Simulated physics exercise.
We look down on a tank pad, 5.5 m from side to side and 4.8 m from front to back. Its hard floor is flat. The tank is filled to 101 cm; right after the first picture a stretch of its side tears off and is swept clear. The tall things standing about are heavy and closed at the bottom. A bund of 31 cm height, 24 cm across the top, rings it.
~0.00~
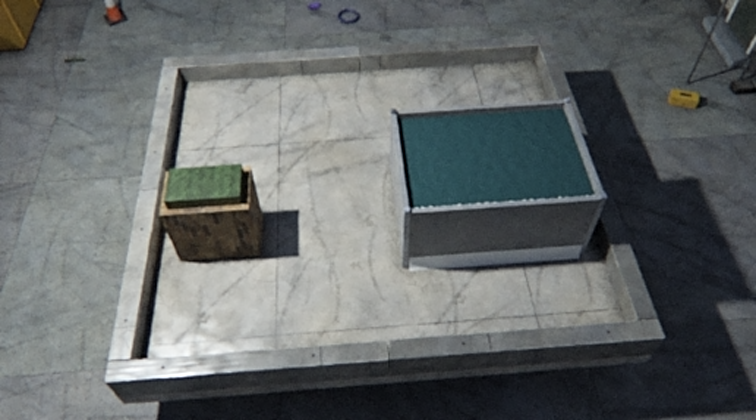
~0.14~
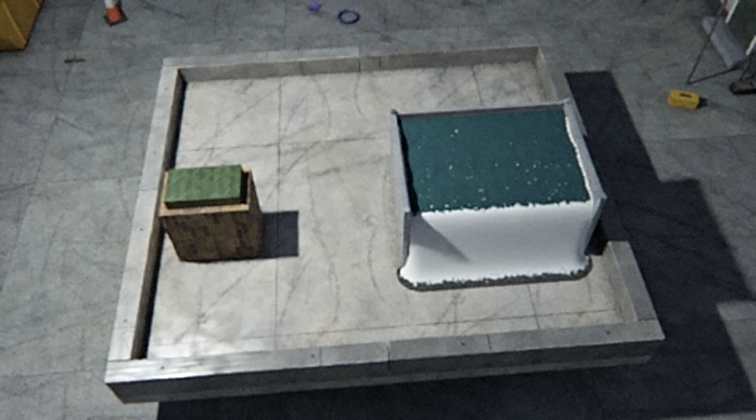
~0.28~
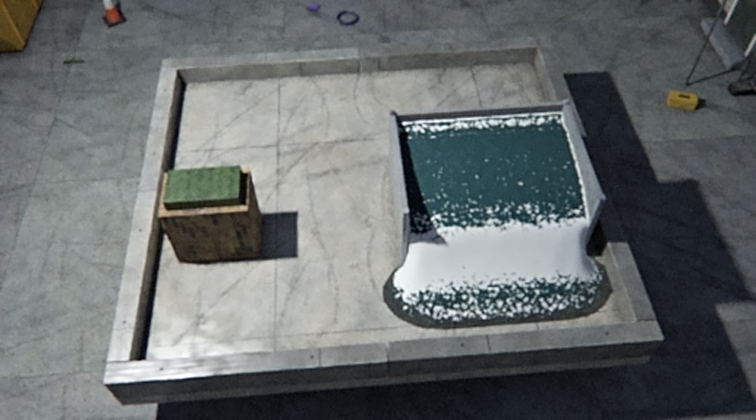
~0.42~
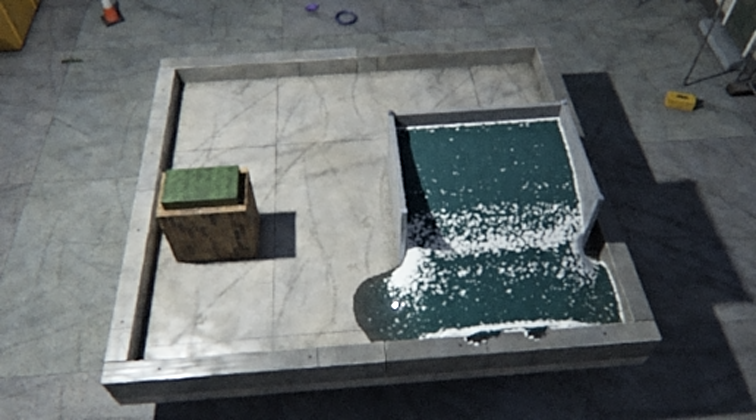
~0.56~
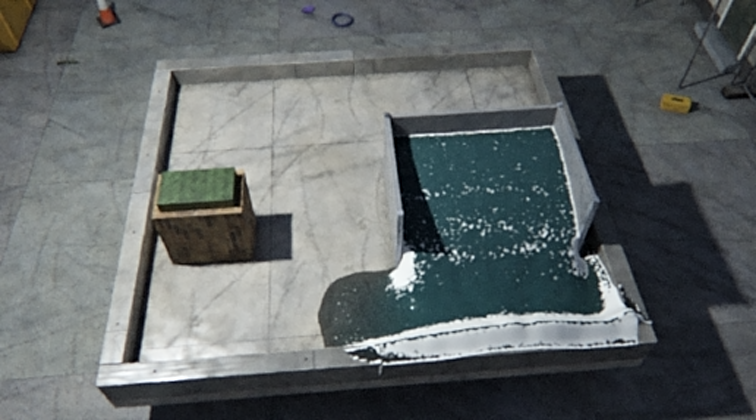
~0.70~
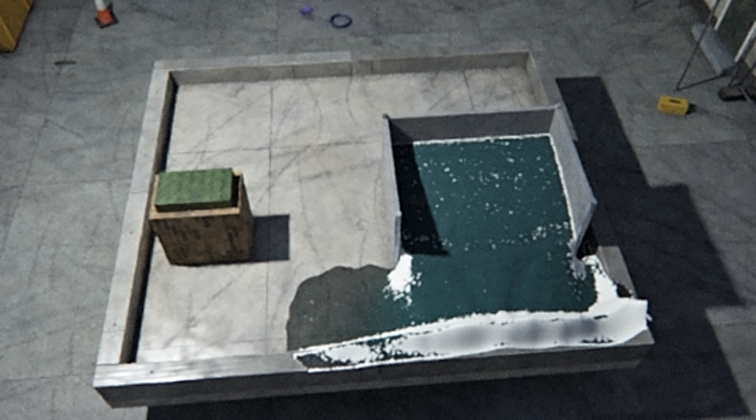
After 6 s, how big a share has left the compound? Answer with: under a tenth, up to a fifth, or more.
It loses above a fifth of the water.
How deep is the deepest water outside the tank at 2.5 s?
About 34 cm.
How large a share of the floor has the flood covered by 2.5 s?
About 45 per cent.
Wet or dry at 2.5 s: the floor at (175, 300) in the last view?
It is flooded.
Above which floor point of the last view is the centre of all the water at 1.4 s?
Near (465, 274).
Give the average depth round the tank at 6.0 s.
About 8 cm.
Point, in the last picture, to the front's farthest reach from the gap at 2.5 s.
At about (168, 130).
After 1.1 s water covers 25 % of the floor and is deepest (88 cm) near (611, 337); 13 % is over the wall.
After 1.4 s water covers 25 % of the floor and is deepest (68 cm) near (596, 338); 22 % is over the wall.
After 2.5 s water covers 40 % of the floor and is deepest (34 cm) near (611, 337); 33 % is over the wall.
After 4.0 s water covers 65 % of the floor and is deepest (26 cm) near (129, 375); 34 % is over the wall.
After 6.0 s water covers 80 % of the floor and is deepest (22 cm) near (611, 337); 34 % is over the wall.
